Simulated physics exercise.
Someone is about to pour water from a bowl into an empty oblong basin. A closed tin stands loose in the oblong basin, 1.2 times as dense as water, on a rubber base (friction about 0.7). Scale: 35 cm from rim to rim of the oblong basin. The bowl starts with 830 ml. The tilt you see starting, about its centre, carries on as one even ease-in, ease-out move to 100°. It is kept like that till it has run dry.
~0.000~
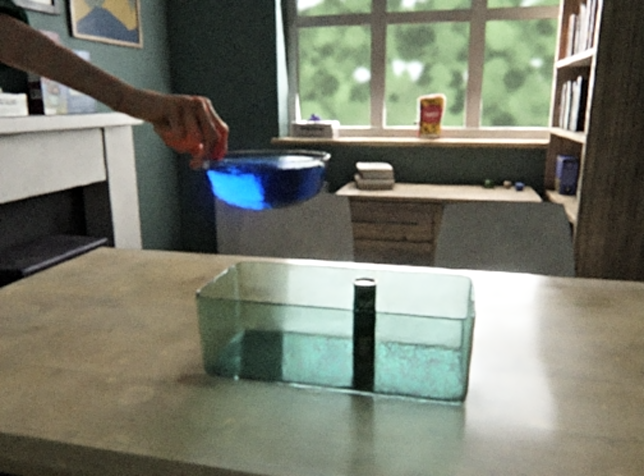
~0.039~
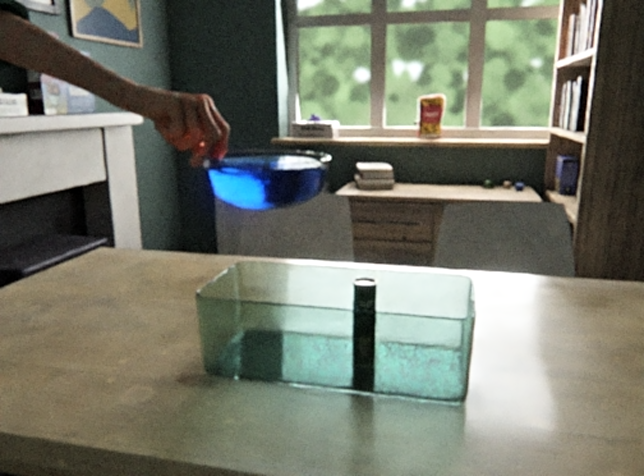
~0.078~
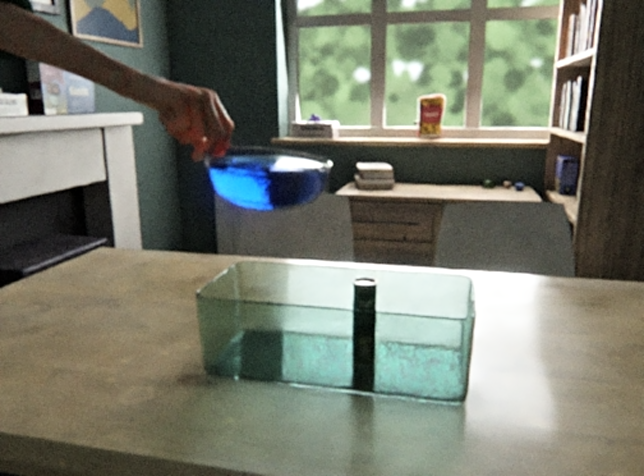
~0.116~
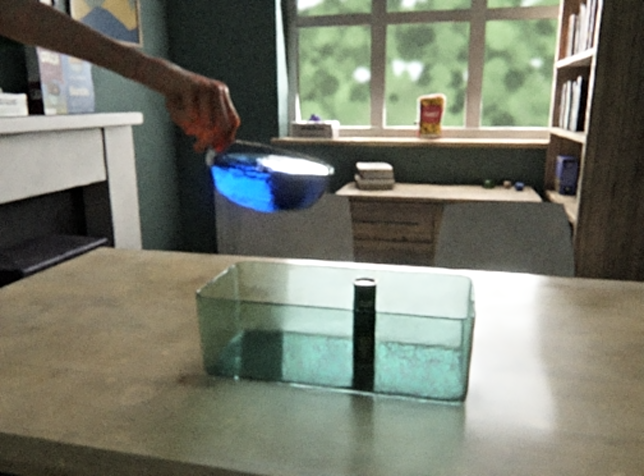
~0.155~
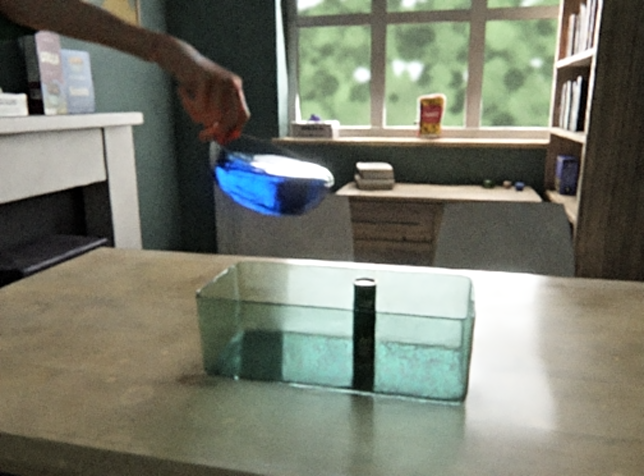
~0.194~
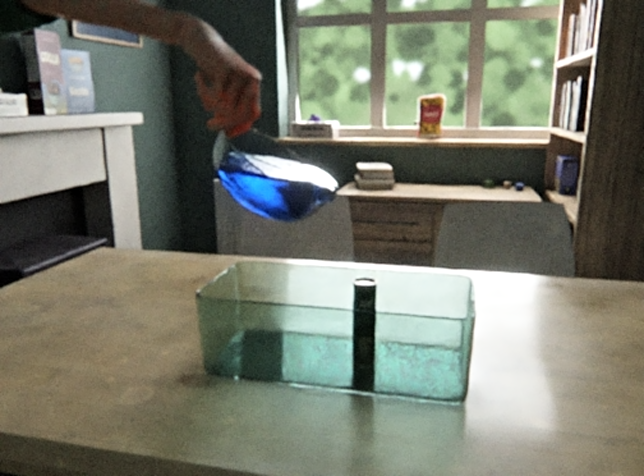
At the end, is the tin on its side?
The tin remains upright.
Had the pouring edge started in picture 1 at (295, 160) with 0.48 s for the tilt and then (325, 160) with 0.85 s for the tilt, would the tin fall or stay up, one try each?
First it falls; then it remains upright.
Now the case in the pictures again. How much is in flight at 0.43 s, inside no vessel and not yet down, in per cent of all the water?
About 44 per cent.
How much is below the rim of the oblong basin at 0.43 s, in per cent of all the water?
Near 48 in a hundred.
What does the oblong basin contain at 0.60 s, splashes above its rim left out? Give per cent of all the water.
Some 96 per cent.
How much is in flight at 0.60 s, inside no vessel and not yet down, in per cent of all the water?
Near 3 in a hundred.
By 0.43 s the tilt is 97° and 7 per cent is still to pour; the tin stands where it began.
By 0.60 s the tilt is 100° and 0 per cent is still to pour; the tin leans 5°.
By 0.78 s the tilt is 100° and 0 per cent is still to pour; the tin stands where it began.
By 0.98 s the tilt is 100° and 0 per cent is still to pour; the tin stands 1 cm from where it began.
At rest the tin stands 1 cm from where it began.
